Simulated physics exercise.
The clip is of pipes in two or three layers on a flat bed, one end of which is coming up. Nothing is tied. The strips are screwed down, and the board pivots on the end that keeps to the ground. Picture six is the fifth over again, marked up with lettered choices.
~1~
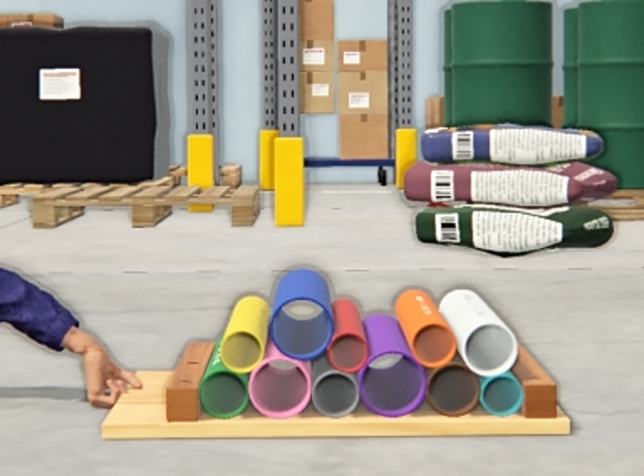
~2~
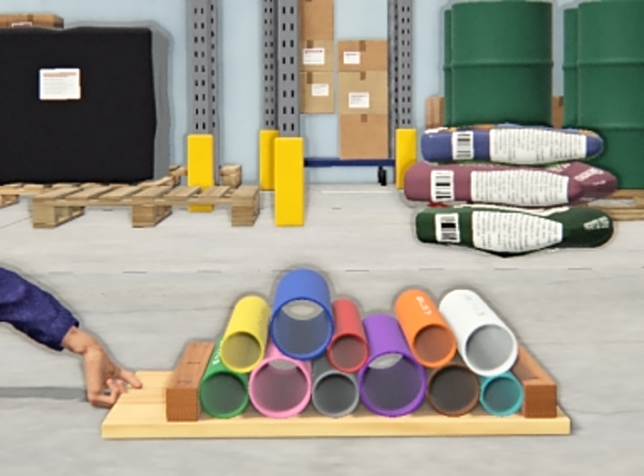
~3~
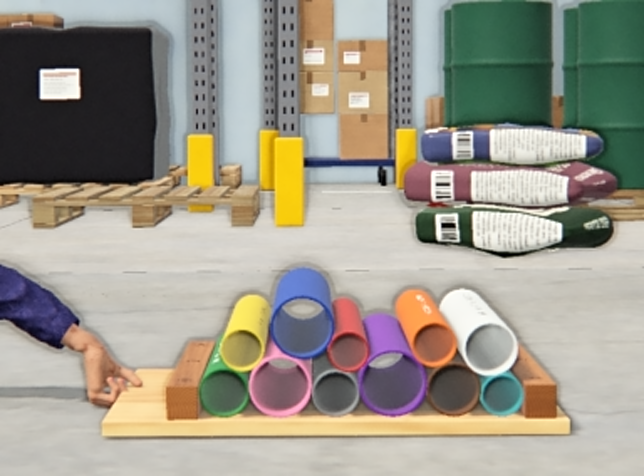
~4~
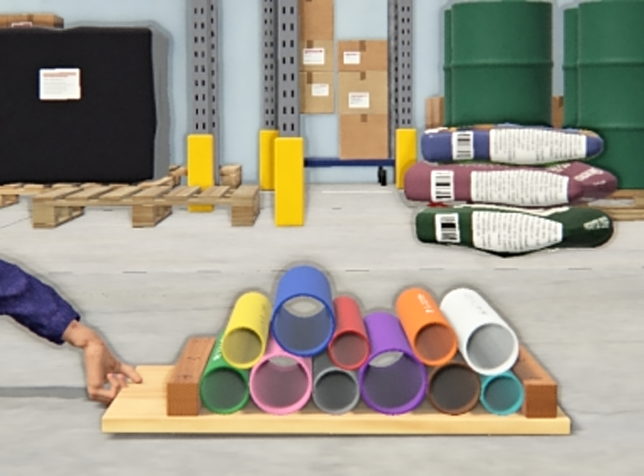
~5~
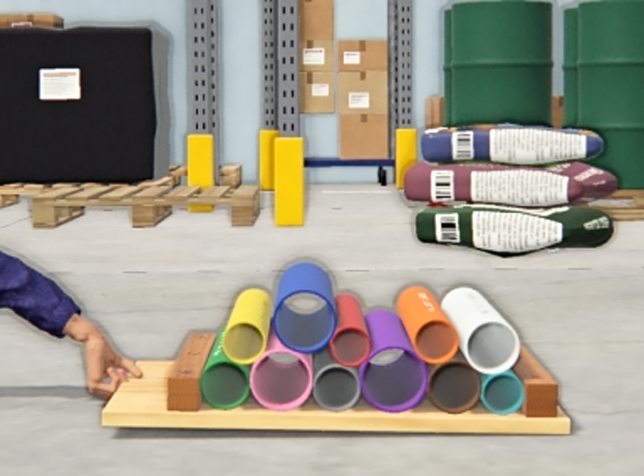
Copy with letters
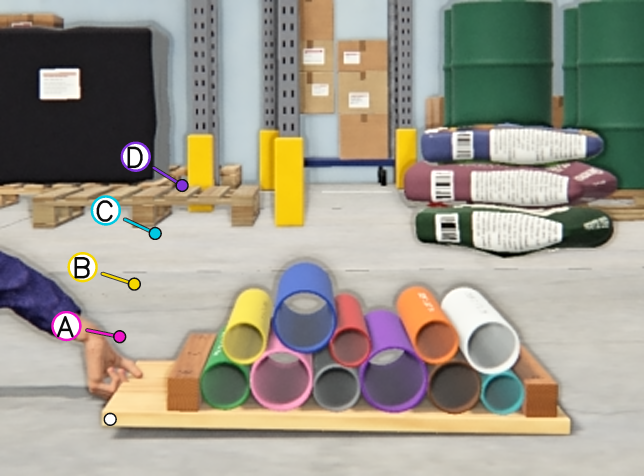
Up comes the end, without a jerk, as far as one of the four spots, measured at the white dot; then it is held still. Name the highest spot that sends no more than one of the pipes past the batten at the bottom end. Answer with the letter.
At most to B.
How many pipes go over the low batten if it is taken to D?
At D the number is two.
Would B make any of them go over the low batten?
Yes.
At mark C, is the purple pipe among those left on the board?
Yes.
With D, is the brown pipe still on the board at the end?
Yes.
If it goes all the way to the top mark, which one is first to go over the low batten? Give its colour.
It is the white one.
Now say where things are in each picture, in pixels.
The first picture shows grey pipe (336, 395); purple pipe (393, 384); brown pipe (454, 391).
The second picture shows brown pipe (454, 391).
The third picture shows board (334, 383); green pipe (224, 393); pink pipe (280, 386); orange pipe (434, 344).
The fourth picture shows board (334, 381); green pipe (224, 390); pink pipe (281, 384).
The fifth picture shows board (334, 378); green pipe (225, 385); pink pipe (282, 380).
On the marked copy, A at (120, 337); B at (134, 284); C at (155, 234); D at (182, 185); the white dot at (110, 419).
With B. Early on, board at 14°.
Further on, board at 19°.
At the end, board at 19°, one over the low batten (white).
As for the rest, A none over the low batten; C two over the low batten (white, orange); D two over the low batten (white, orange).
